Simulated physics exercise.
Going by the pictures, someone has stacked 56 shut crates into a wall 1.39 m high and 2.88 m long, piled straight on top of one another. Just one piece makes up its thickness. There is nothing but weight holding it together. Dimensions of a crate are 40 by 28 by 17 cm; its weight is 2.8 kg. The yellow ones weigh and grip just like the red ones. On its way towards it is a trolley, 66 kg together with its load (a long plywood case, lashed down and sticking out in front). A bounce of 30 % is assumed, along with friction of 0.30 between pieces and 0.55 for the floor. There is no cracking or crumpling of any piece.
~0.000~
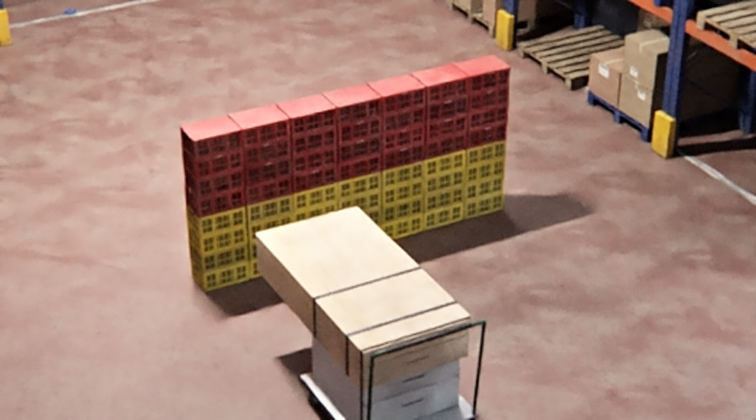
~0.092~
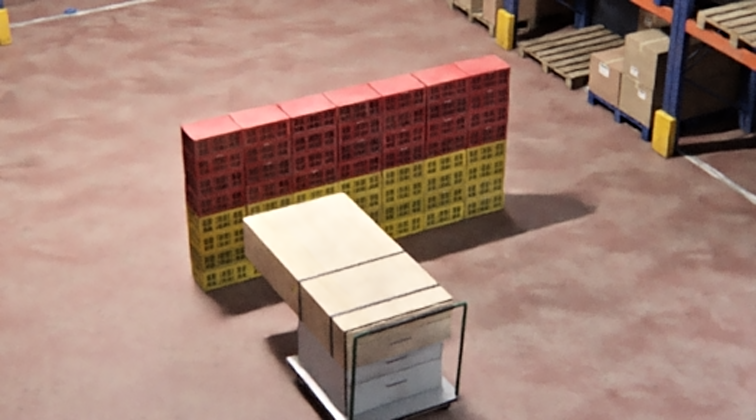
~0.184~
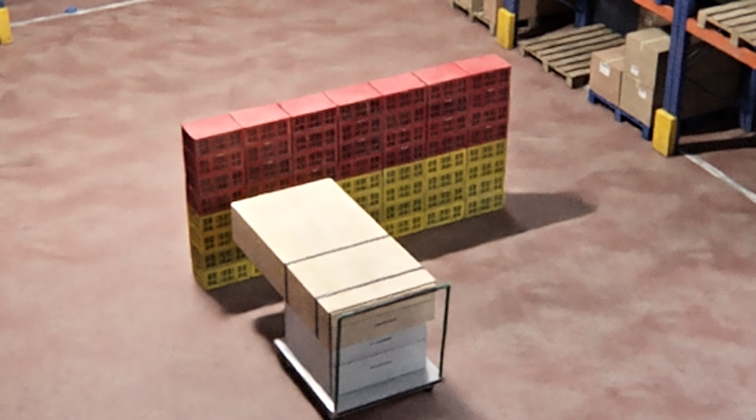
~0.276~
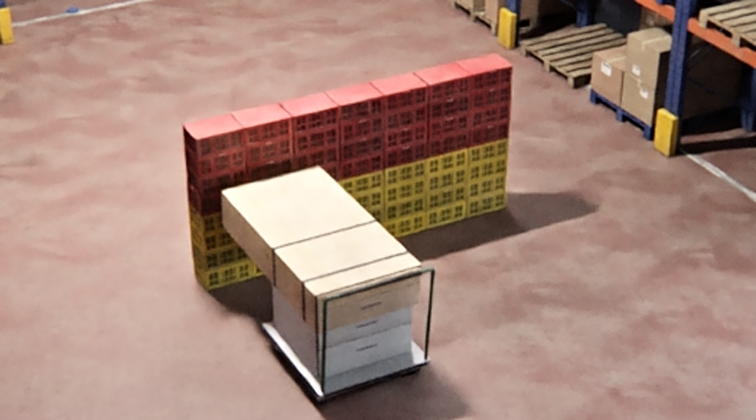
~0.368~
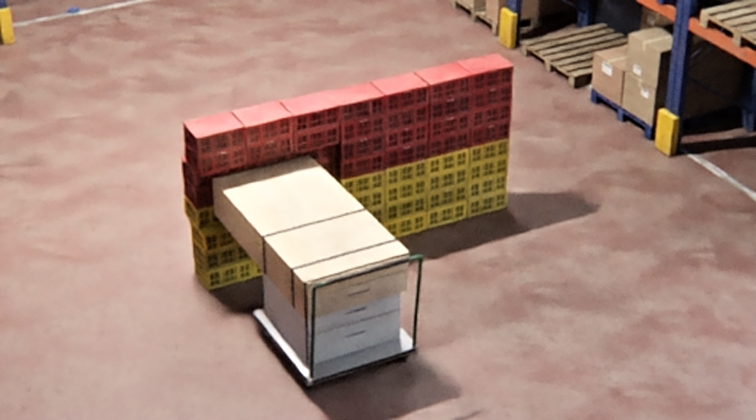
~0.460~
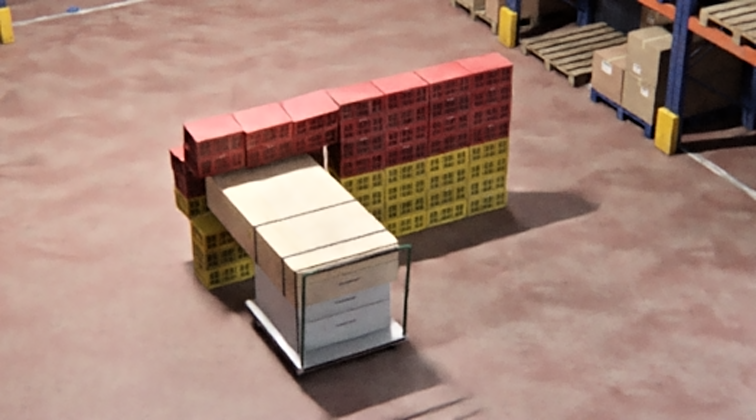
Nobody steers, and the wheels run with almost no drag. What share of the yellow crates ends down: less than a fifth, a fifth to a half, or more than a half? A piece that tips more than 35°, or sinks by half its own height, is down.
The share is less than a fifth.
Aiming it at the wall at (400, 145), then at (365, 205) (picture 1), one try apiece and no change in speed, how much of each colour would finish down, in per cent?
Down by colour - yellow: 0%, then 30%; red: 40%, then 40%.
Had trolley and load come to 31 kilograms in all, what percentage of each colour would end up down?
Yellow 10, red 40 per cent.
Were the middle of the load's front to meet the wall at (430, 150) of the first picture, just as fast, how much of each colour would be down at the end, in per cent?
For yellow it's 10 per cent, for red 40 per cent.
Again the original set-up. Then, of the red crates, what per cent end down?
Taking the red group, 40 in a hundred end up down.
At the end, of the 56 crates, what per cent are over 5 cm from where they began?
Fraction: 45 %.
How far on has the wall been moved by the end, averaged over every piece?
On average the pieces end up around 35 cm further on.
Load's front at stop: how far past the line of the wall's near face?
110 cm beyond.
Around 0.74 s, load 65 cm past the wall's line, still rolling; 3 of the 28 yellow crates down (13 of 56 in all colours); top yellow crate tipped 51°, 44 cm lower; top red crate tipped 32°, 19 cm lower.
Around 1.26 s, load 1.07 m past the wall's line, still rolling; 3 of the 28 yellow crates down (13 of 56 in all colours); top yellow crate on its side; top red crate on its side.
Finally (3.9 s), load 1.11 m past the wall's line, stopped; 3 of the 28 yellow crates down (13 of 56 in all colours); top yellow crate on its side; top red crate on its side. That is 11 per cent. Seen by the last camera, middles, top yellow crate near (184, 217), top red crate near (374, 169).
